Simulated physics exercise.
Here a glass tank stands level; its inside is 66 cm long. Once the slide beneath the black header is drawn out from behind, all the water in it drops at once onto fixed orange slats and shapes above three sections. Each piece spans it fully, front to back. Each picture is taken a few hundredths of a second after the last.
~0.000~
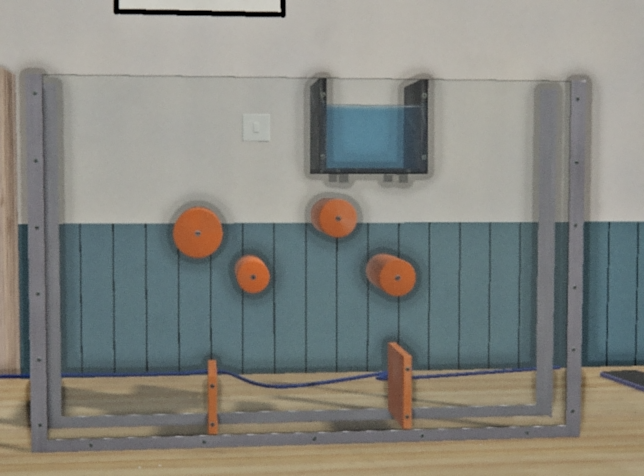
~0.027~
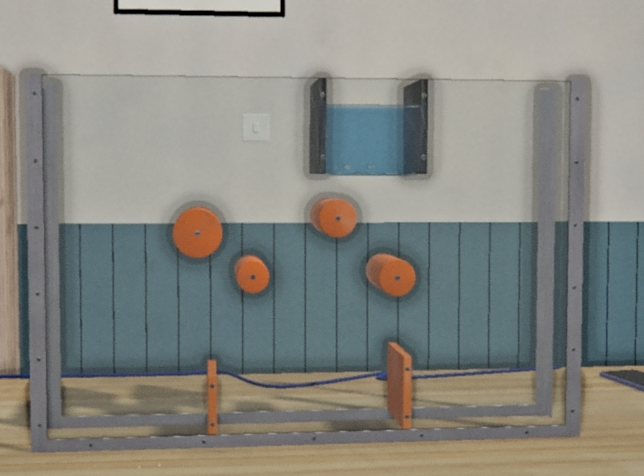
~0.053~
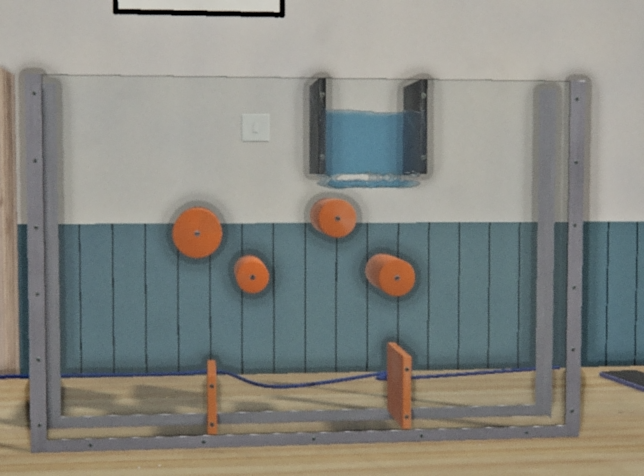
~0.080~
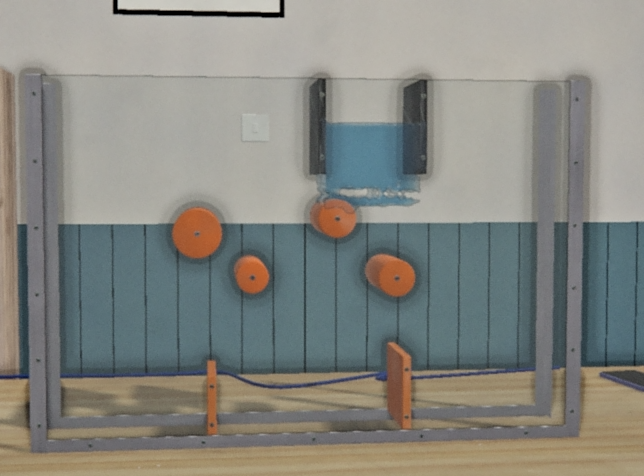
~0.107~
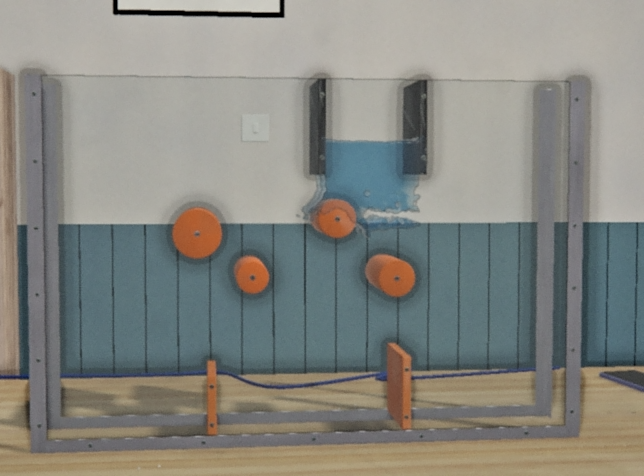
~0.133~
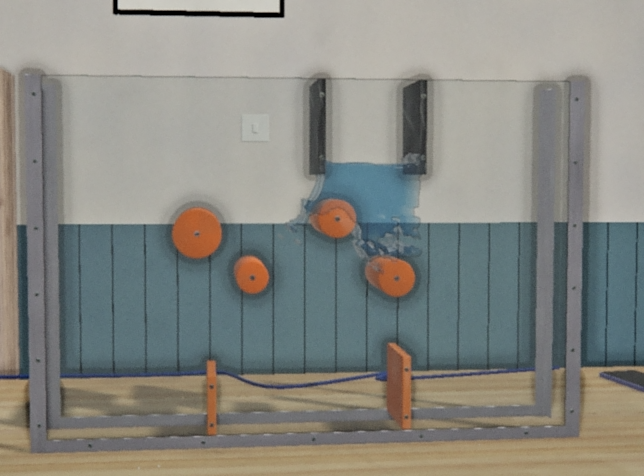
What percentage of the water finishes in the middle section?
About 55 per cent.
By 0.25 s the sections hold 0, 25 and 12 per cent, with 63 still above them.
By 0.40 s the sections hold 3, 53 and 29 per cent, with 15 still above them.
By 0.78 s the sections hold 7, 57 and 35 per cent, with 1 still above them.
At rest it is 7 per cent left, 57 middle, 36 right.
